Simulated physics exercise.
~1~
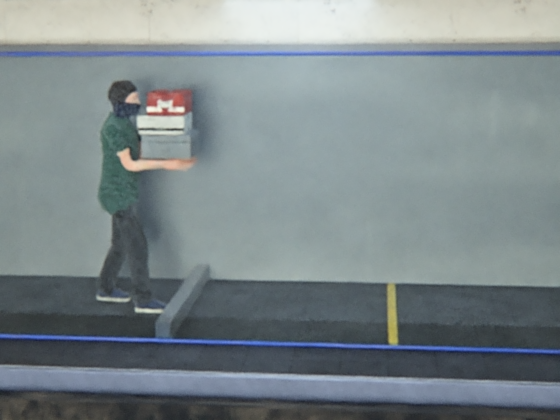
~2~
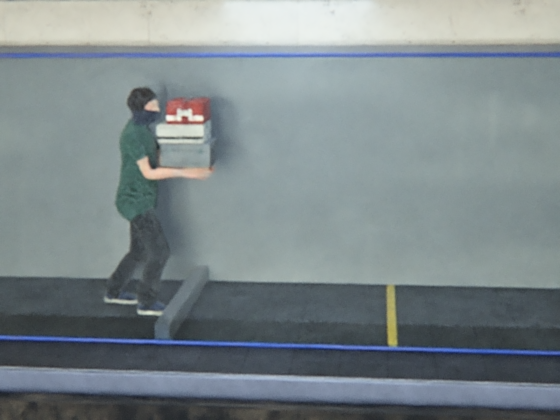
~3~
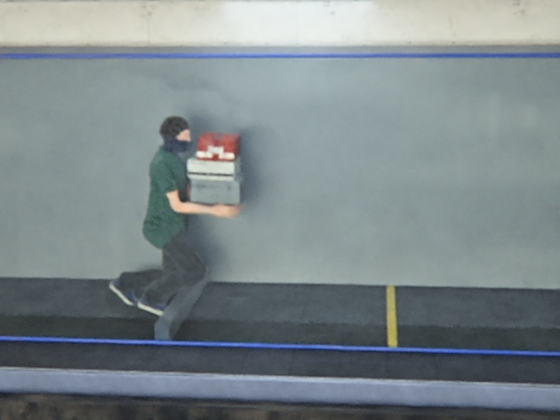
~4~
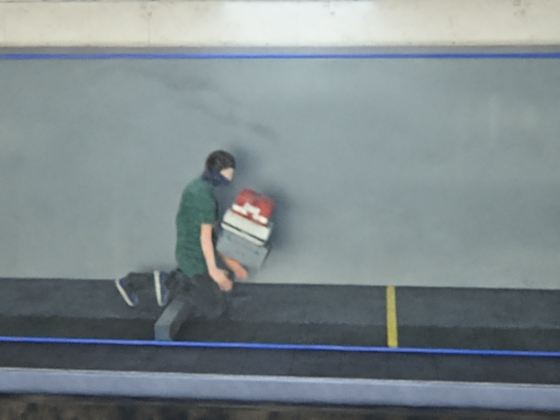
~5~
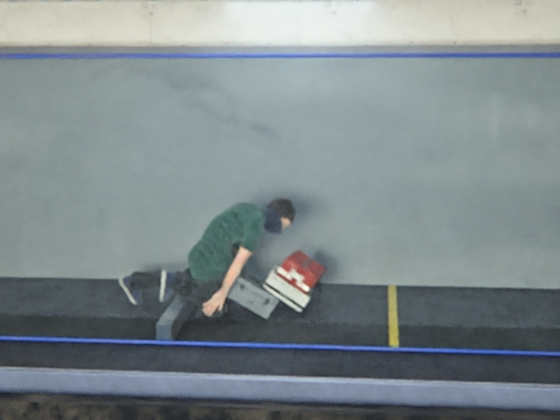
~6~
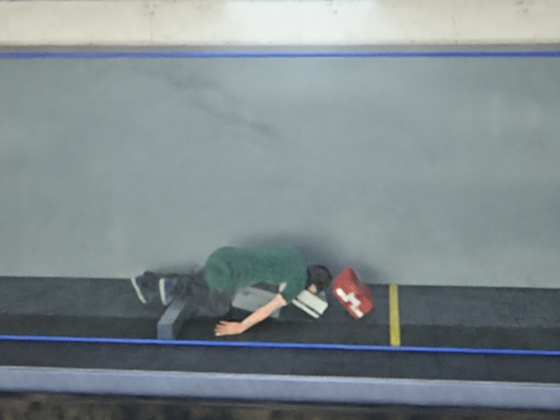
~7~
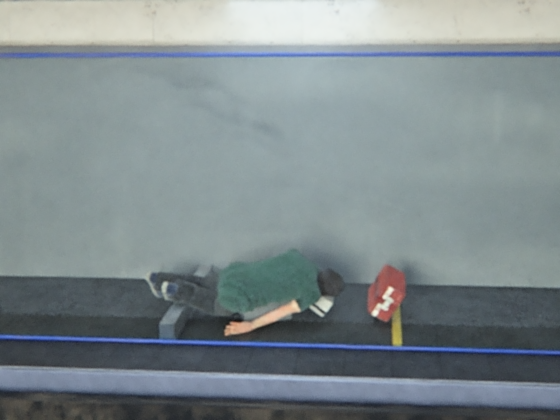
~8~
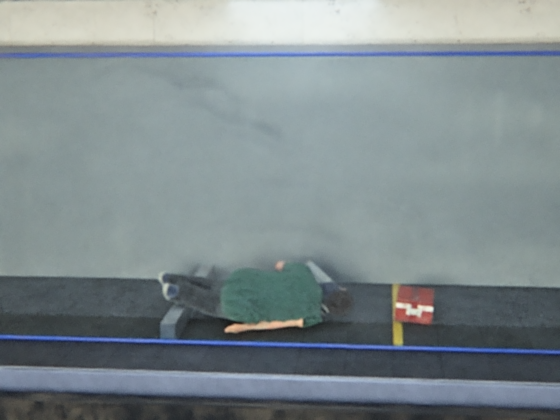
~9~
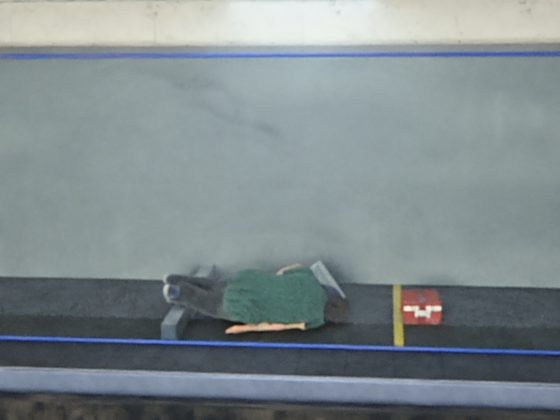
The footage shows a person in a green shirt carrying a stack of boxes, pitching forward over a low grey rail and landing face down; the red box tumbles right across the yellow line, while the white box stays short of it beside the person's head.
